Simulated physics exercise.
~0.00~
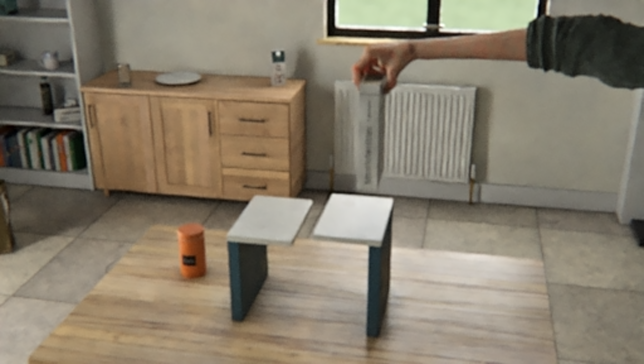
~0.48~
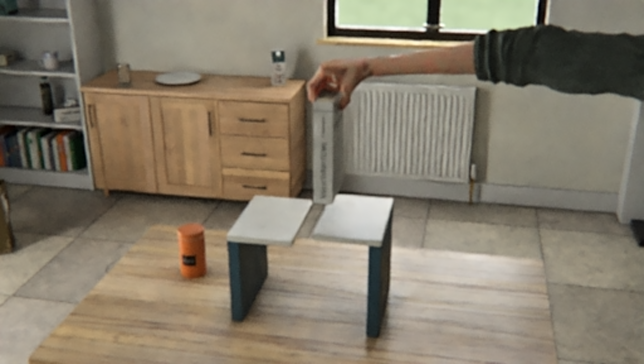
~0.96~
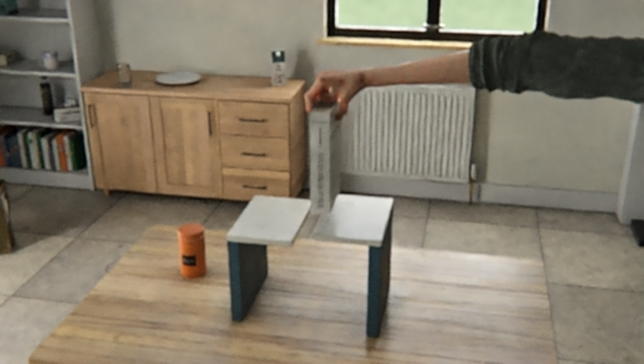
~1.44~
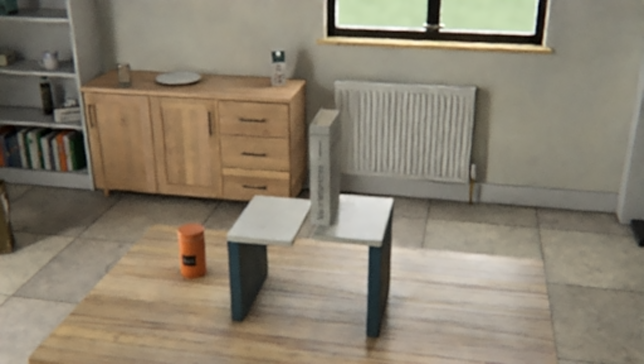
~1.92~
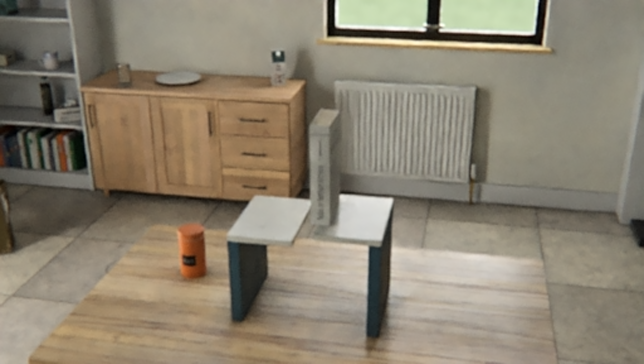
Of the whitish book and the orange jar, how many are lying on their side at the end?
None of them are, as the book is still standing upright at the gap between the ledges and the orange jar is still upright on the table.
In a room with a wooden sideboard, a radiator and a window along the back wall, a fixed, slightly raised view looks across a wooden table. Two pale-topped ledges on dark blue-green supports stand there with a narrow gap between them, and an orange jar sits to their left. A hand reaching in from the right holds a whitish book upright, moves it left over the gap and lowers it. The fingers let go and the arm withdraws out of view. The book stays standing upright on top at the gap, while the jar remains in place.
